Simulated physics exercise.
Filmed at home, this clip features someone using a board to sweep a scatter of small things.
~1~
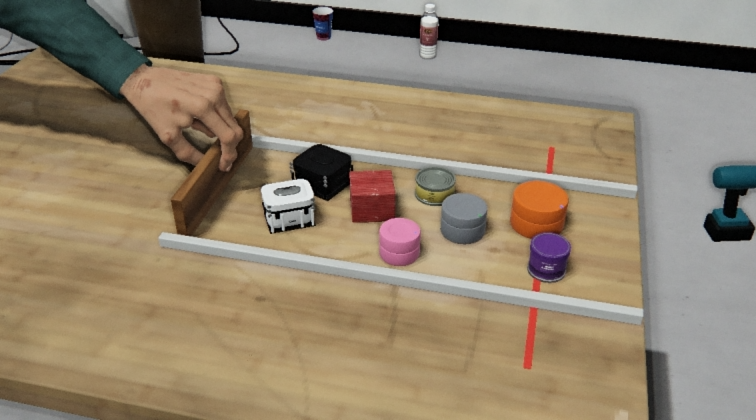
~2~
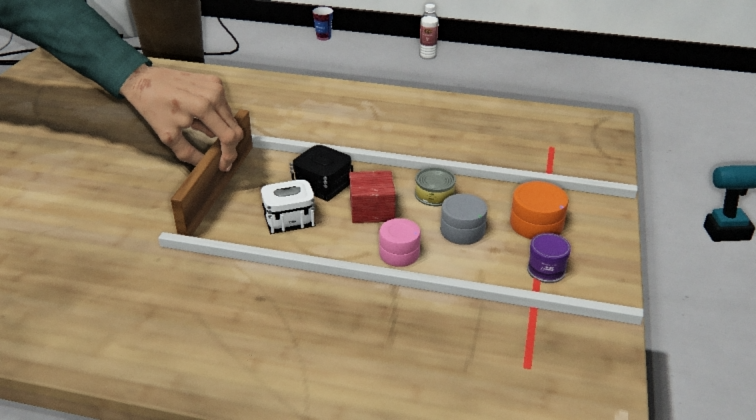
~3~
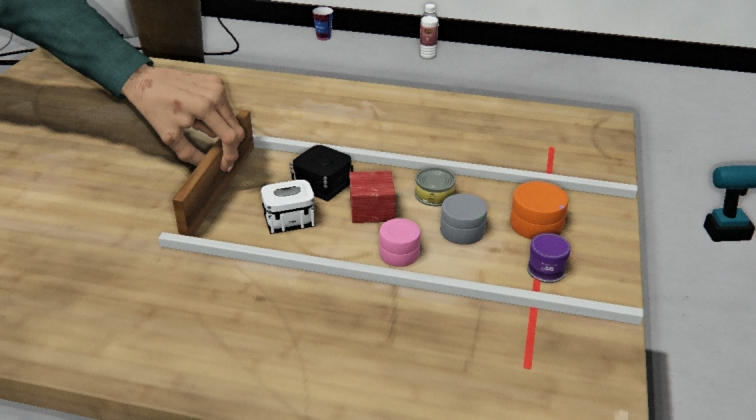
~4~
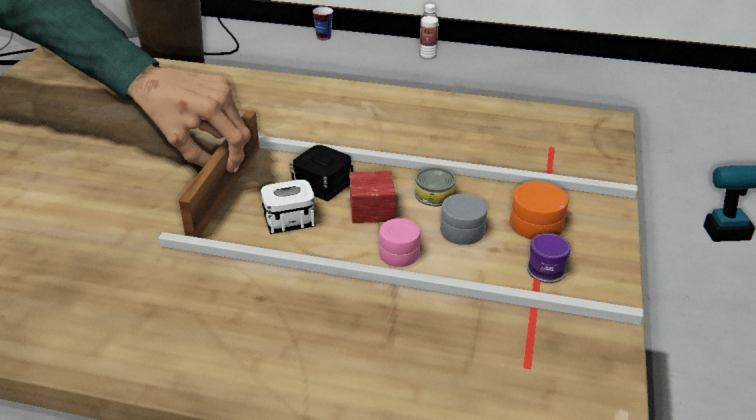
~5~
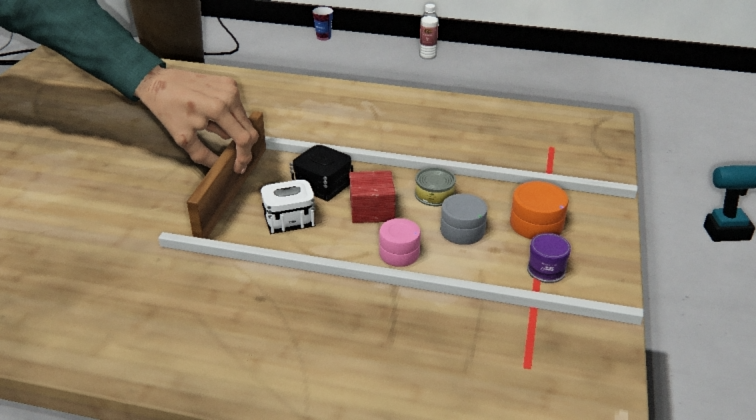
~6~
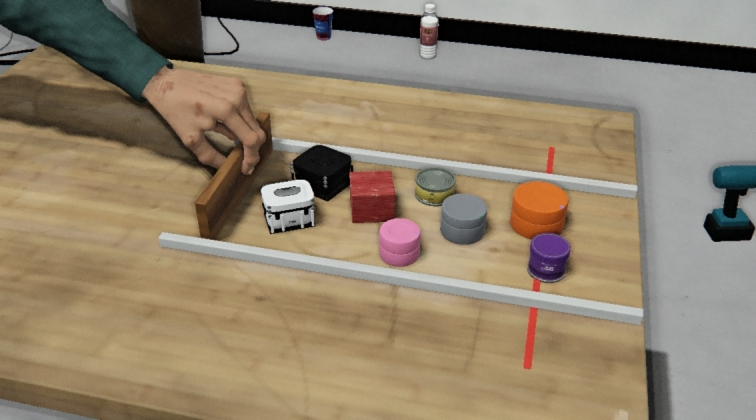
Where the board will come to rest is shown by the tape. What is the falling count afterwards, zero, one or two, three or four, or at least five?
Count off: Fewer than three, some.
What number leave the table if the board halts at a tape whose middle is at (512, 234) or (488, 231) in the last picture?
Counts per try: 0; 0.
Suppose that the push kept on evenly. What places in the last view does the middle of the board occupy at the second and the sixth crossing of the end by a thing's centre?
In pixels, around (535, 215) followed by around (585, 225).
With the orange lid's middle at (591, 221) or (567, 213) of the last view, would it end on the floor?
At the first place it goes off the edge, and at the second it goes off the edge.
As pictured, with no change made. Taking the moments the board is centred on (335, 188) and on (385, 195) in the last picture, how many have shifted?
At that stage 3; at the next, 6.
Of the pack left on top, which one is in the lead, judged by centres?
Answer: The grey lid.
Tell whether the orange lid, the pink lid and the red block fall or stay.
Outcome per object - orange lid: Lost / pink lid: Kept / red block: Kept.
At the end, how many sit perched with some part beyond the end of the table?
Number: 1.
A little later, none off yet; purple pot at rest near (549, 258); orange lid at rest near (539, 211); grey lid at rest near (466, 220).
When it is over, the number that fall off is one or two; down, orange lid and purple pot.
